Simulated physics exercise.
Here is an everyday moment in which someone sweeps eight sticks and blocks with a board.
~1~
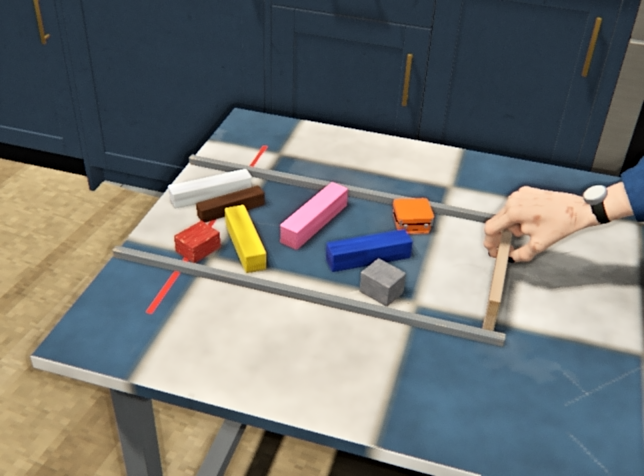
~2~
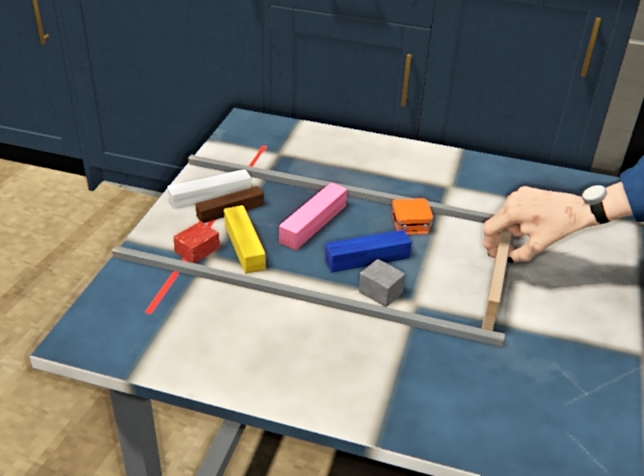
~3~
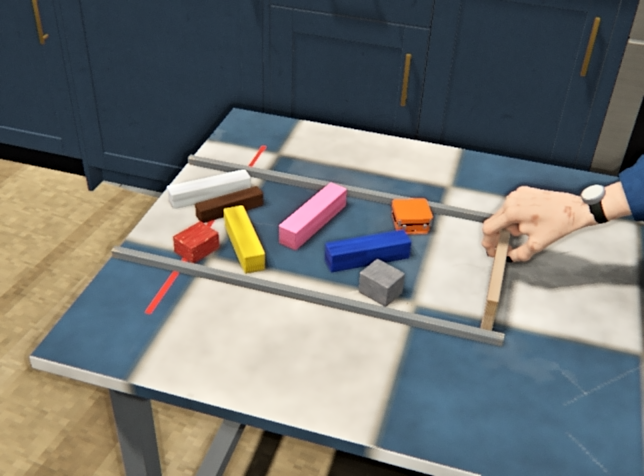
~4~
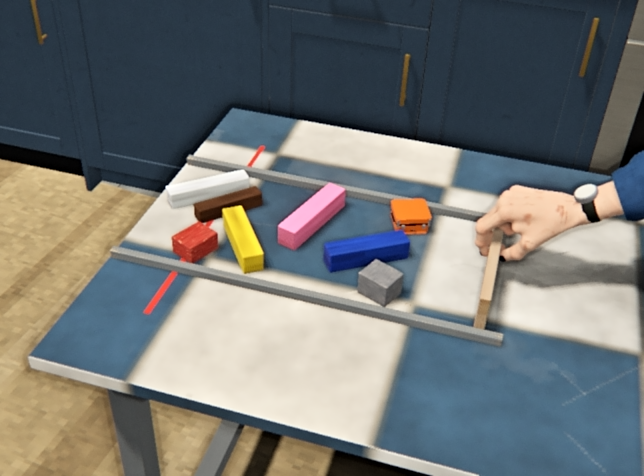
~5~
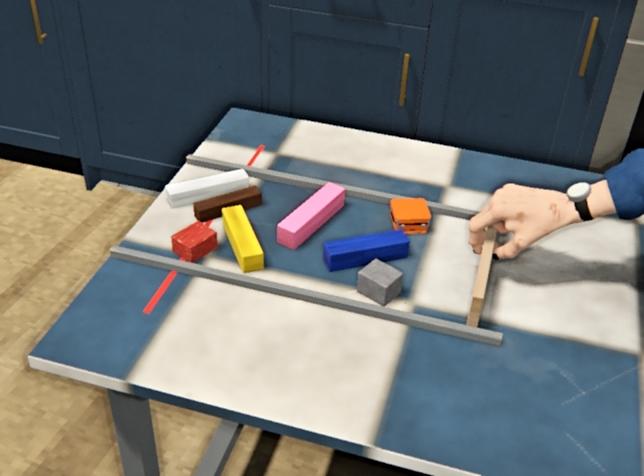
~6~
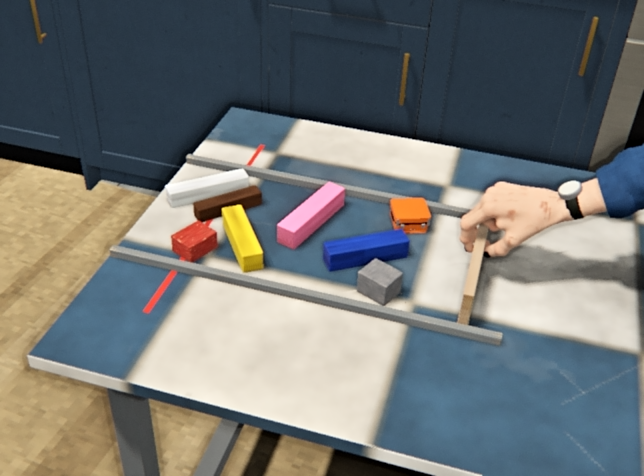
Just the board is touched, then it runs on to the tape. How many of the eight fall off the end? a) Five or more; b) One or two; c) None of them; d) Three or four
The answer is d.
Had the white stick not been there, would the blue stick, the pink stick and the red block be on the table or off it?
I'd say the blue stick stays where it is, the pink stick stays where it is, and the red block ends up down.
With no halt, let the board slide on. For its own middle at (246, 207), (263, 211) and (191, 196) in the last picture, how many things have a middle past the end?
The counts would come out as 0, 0 and 5.
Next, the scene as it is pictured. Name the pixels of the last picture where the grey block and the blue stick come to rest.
Around (171, 241) and around (177, 216).
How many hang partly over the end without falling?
Overhanging: 1.
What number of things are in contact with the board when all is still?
Count: 3.
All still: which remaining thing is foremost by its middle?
Yellow stick.
Soon after, none off yet; white stick at rest near (208, 188); red block at rest near (195, 241); brown stick at rest near (228, 203).
Then, none off yet; white stick at rest near (208, 188); red block moving near (184, 240); brown stick moving near (222, 203).
By the end, the number that fall off is three or four; fallen, brown stick, red block and white stick.
